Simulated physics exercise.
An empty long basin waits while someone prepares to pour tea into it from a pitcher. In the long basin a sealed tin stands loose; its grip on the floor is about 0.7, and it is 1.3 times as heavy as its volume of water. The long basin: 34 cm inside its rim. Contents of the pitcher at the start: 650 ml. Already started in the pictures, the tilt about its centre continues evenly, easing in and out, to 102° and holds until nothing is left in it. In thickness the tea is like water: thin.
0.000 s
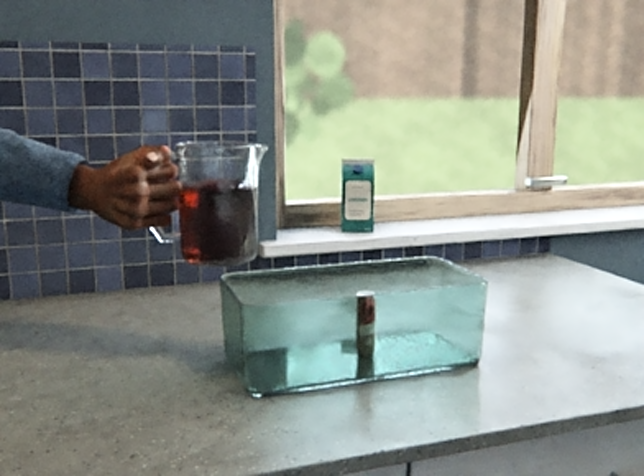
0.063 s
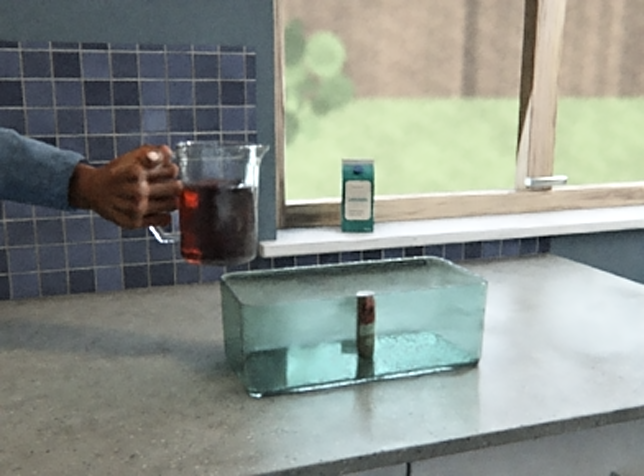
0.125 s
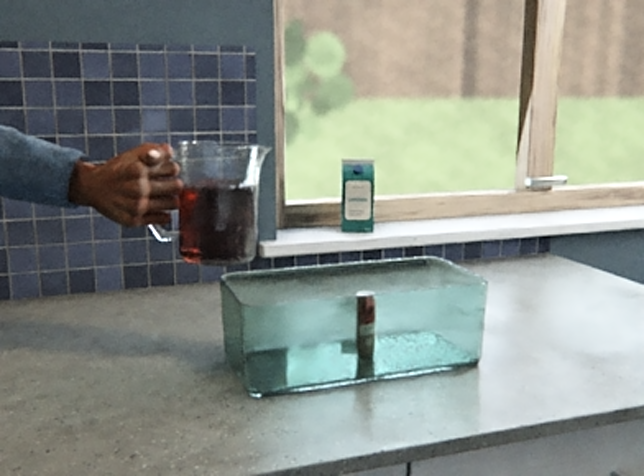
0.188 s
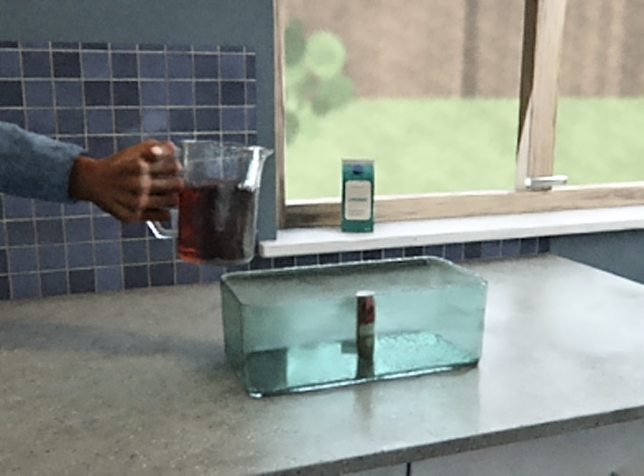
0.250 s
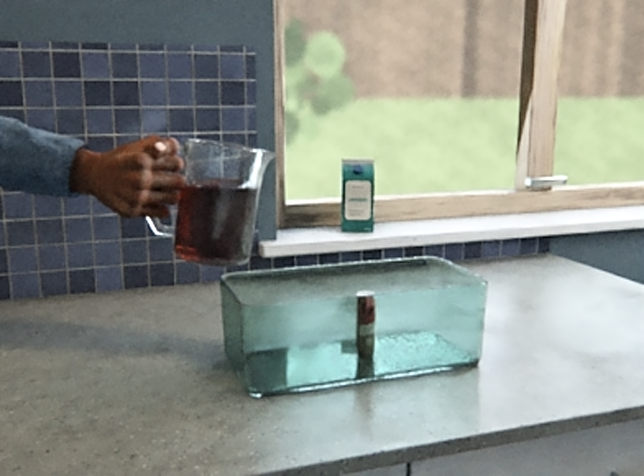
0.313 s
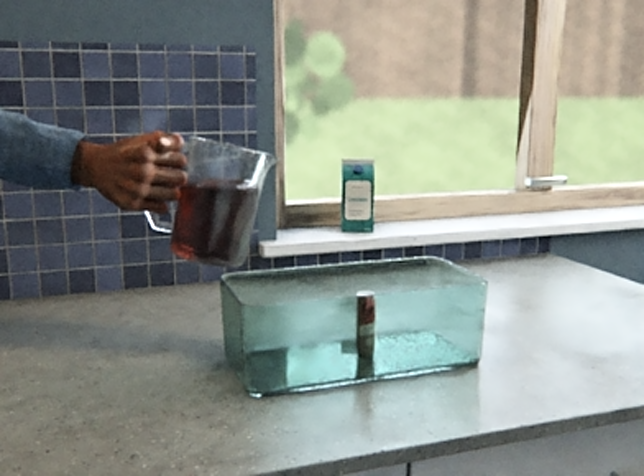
A dark-skinned hand in a blue sleeve reaches in from the left, holding a clear glass pitcher of reddish-brown tea, seen from slightly above a grey kitchen counter. Below stands a long greenish glass basin with a small reddish-brown tin, before blue tiles and a wooden-framed window with a green box on its sill. The hand slowly tilts the pitcher slightly rightward, while everything else stays still.
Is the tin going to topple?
It stays vertical.
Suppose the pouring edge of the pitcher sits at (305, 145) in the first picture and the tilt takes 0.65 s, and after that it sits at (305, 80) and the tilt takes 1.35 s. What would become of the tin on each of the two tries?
Try 1: Tipped over; try 2: Tipped over.
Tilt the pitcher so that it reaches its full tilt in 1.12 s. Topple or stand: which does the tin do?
Outcome - the tin remains standing.
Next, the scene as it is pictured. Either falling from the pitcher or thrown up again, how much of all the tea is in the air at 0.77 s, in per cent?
Some 3 per cent, I reckon.
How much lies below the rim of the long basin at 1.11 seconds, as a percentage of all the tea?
Near 32 per cent of the total.
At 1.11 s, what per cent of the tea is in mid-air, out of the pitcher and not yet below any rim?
Roughly 16 %.
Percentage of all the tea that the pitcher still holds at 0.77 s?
Portion remaining: Approx. 96 per cent.
After 0.77 s the tilt is 63° and 97 per cent is still to pour; the tin stands where it began.
After 1.11 s the tilt is 94° and 51 per cent is still to pour; the tin stands where it began.
After 1.47 s the tilt is 102° and 8 per cent is still to pour; the tin stands where it began.
After 1.85 s the tilt is 102° and 0 per cent is still to pour; the tin stands where it began.
In the end the tin stands where it began.
